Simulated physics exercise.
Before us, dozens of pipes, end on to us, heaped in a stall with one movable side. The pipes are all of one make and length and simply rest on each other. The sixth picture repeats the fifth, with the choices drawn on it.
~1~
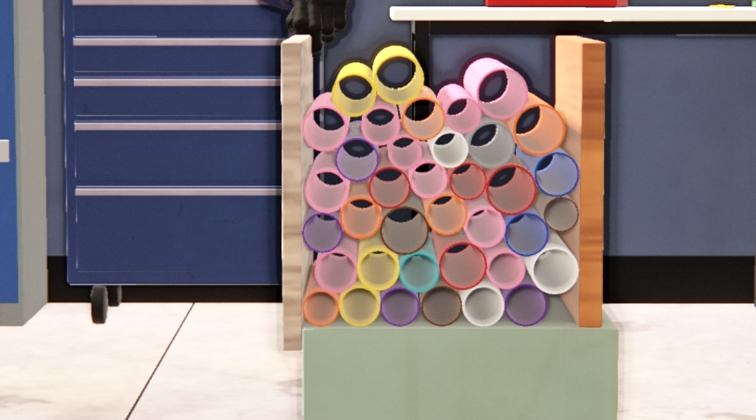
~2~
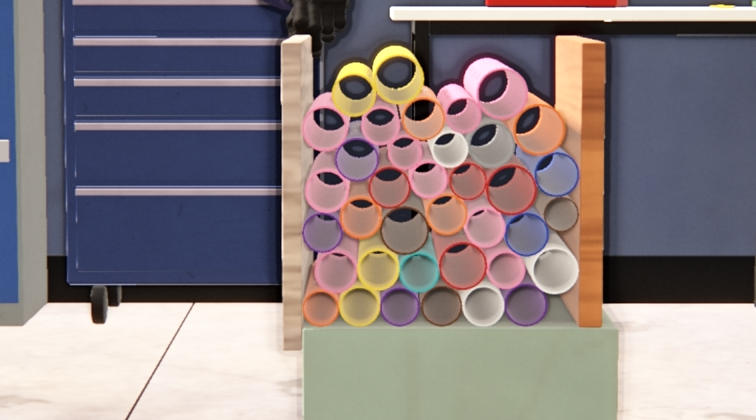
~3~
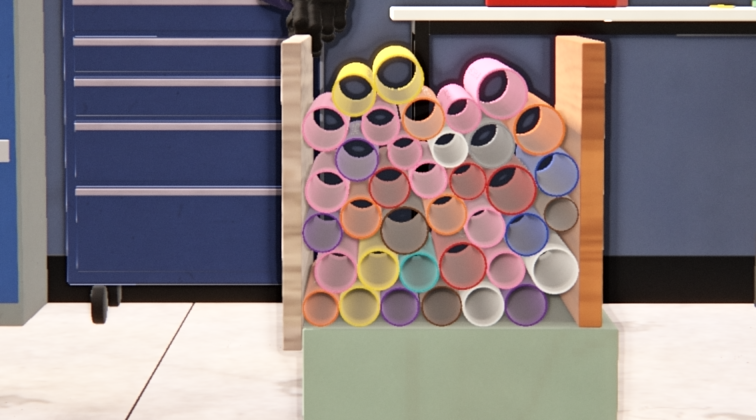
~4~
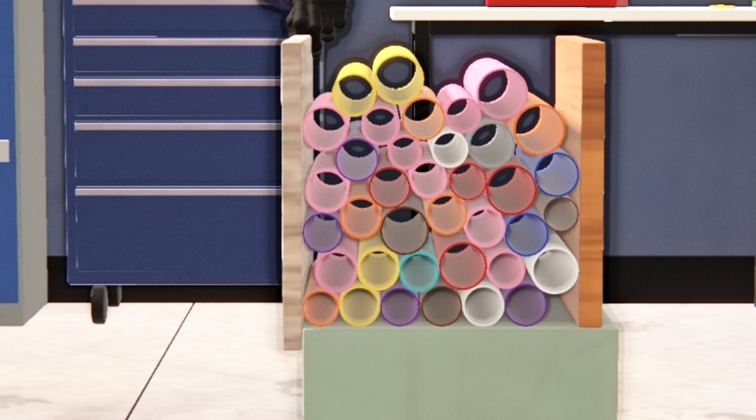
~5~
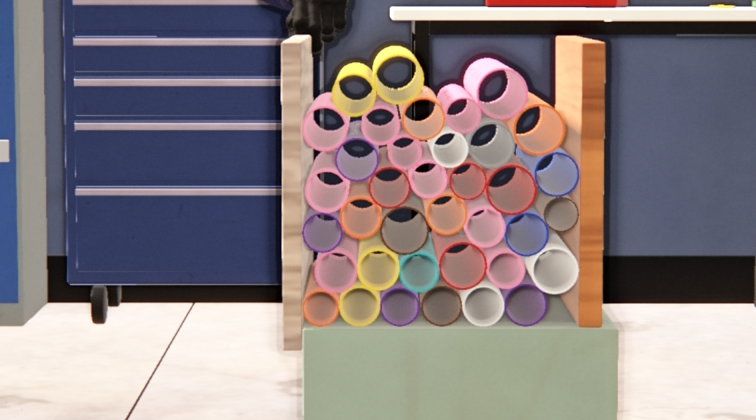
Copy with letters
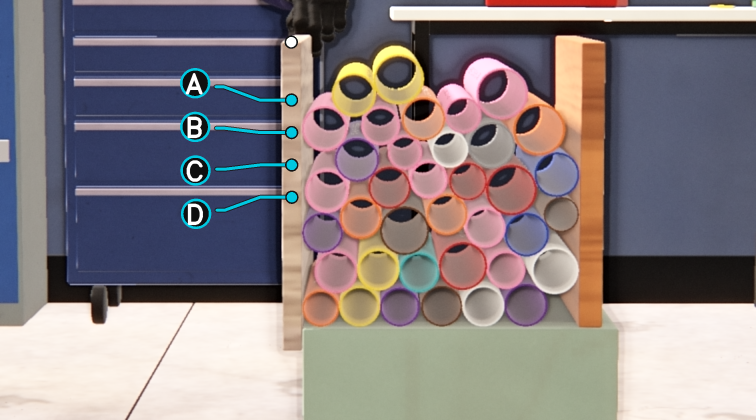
Nothing visibly moves from start to finish: dozens of colorful pipes, pink, orange, yellow, blue and others, sit heaped between two upright side boards on a pale green base. The pile keeps the same shape throughout, with two yellow pipes at its upper left and blue drawers behind.
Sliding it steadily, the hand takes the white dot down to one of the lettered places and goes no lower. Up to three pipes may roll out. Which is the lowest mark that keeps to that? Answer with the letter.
Slide it to D.
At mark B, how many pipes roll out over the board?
It comes to none.
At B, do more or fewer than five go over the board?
Fewer than five.
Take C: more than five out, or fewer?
It loses fewer than five.
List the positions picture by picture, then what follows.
The first picture shows side board (299, 181); an orange pipe (321, 308); a purple pipe (526, 305).
The second picture shows a purple pipe (526, 305); a pink pipe (506, 270).
The third picture shows an orange pipe (361, 218); a red pipe (511, 190).
The fourth picture shows a blue pipe (556, 174); a pink pipe (381, 126).
The fifth picture shows a pink pipe (502, 93); side board (299, 181); an orange pipe (321, 308).
On the marked copy, A at (292, 100); B at (292, 133); C at (292, 165); D at (292, 197); the white dot at (292, 42).
With D. Early on, top of the board (302, 113).
Further on, top of the board (302, 193).
At the end, top of the board (302, 197), two out over the board.
As for the rest, A none out over the board; B none out over the board; C none out over the board.
